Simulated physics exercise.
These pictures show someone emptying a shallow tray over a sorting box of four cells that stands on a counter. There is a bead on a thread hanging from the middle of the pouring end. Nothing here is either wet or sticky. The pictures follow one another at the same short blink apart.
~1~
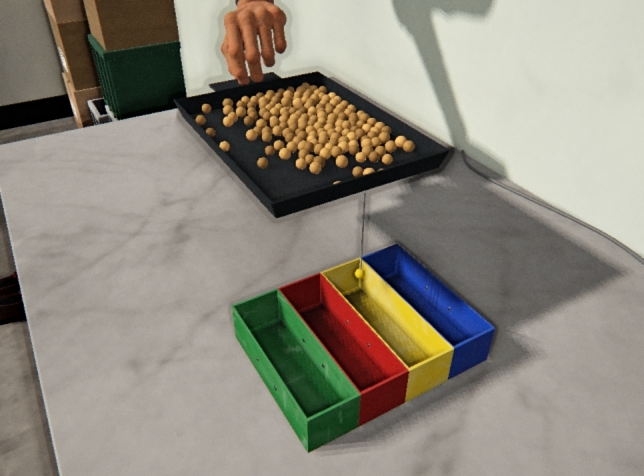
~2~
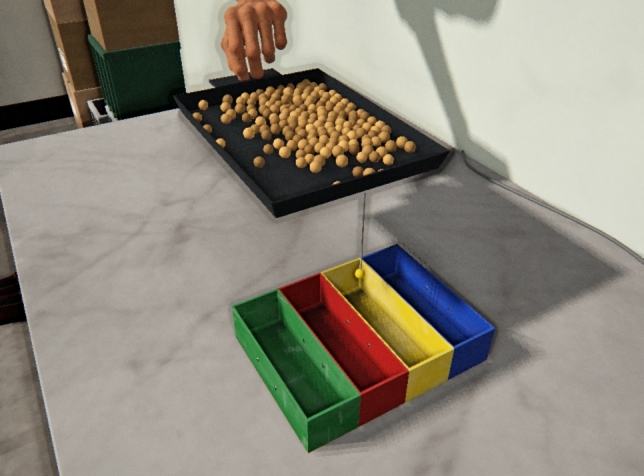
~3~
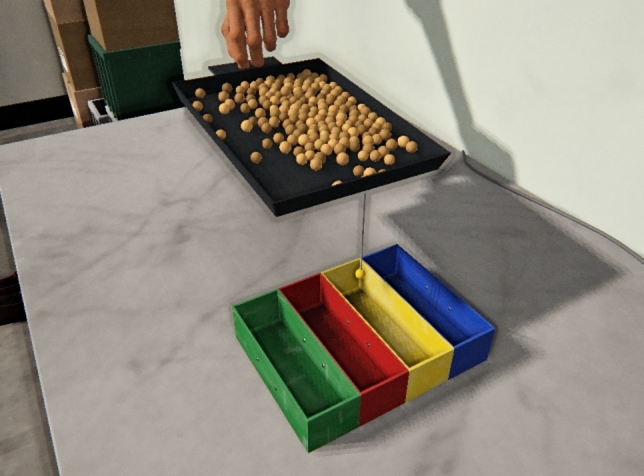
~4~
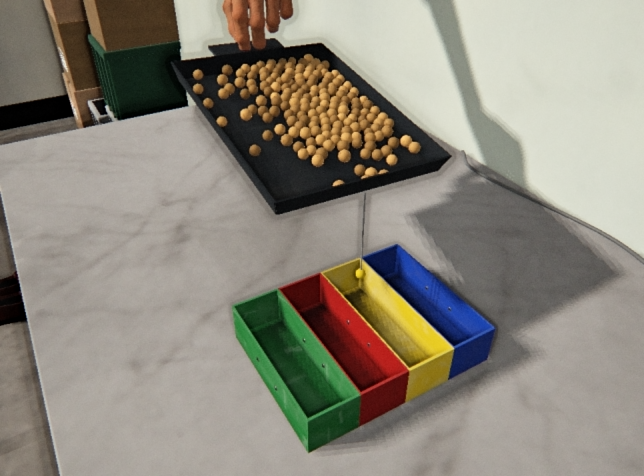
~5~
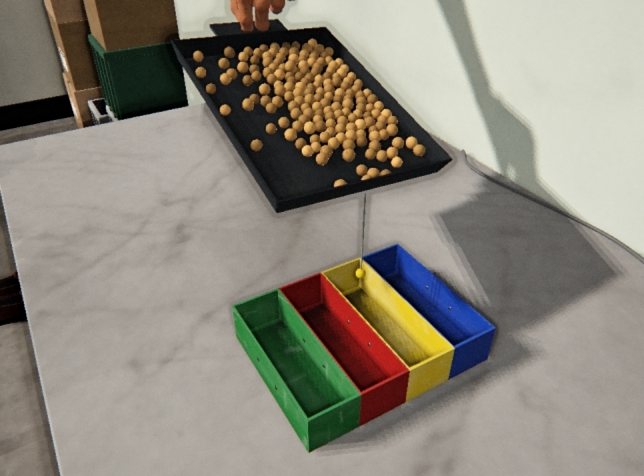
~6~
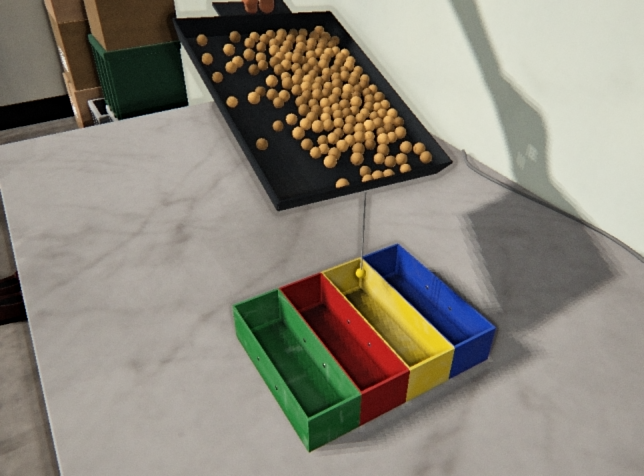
A hand raising the far end of a black tray of round wooden beads, the beads shifting above a four-coloured sorting box.
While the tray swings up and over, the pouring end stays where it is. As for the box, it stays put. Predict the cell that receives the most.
Most of it goes into the blue cell.
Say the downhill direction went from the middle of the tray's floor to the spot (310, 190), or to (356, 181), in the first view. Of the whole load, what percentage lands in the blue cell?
Respectively close to 0 and 30 in a hundred.
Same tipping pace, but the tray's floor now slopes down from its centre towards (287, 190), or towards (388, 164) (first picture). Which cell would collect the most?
That green cell; that blue cell.
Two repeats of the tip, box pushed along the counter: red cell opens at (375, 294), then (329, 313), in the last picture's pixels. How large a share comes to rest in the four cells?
Close to 90 per cent, followed by close to 50 per cent.
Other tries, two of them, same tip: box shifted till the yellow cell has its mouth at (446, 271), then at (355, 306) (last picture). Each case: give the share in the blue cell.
Close to 10 in a hundred, then close to 20 in a hundred.
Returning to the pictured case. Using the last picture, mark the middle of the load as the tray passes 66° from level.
Roughly (411, 173).
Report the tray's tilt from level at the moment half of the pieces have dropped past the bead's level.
Somewhere near 85 degrees, I'd say.
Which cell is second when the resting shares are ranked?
It is yellow.
Soon after the last picture, tray tipped steeply; about two thirds on the tray; a stray few in the blue cell; a stray few in the yellow cell; about a quarter falling or outside the box.
A little later, tray tipped past a quarter turn; a stray few on the tray; about a quarter in the blue cell; a small part in the yellow cell; a small part in the red cell; a stray few in the green cell; about half falling or outside the box.
Later still, tray tipped past a quarter turn; about a third in the blue cell; about a quarter in the yellow cell; a small part in the red cell; a stray few in the green cell; about half falling or outside the box.
By the end, tray tipped past a quarter turn; about a third in the blue cell; about a quarter in the yellow cell; a small part in the red cell; a stray few in the green cell; about half outside the box.
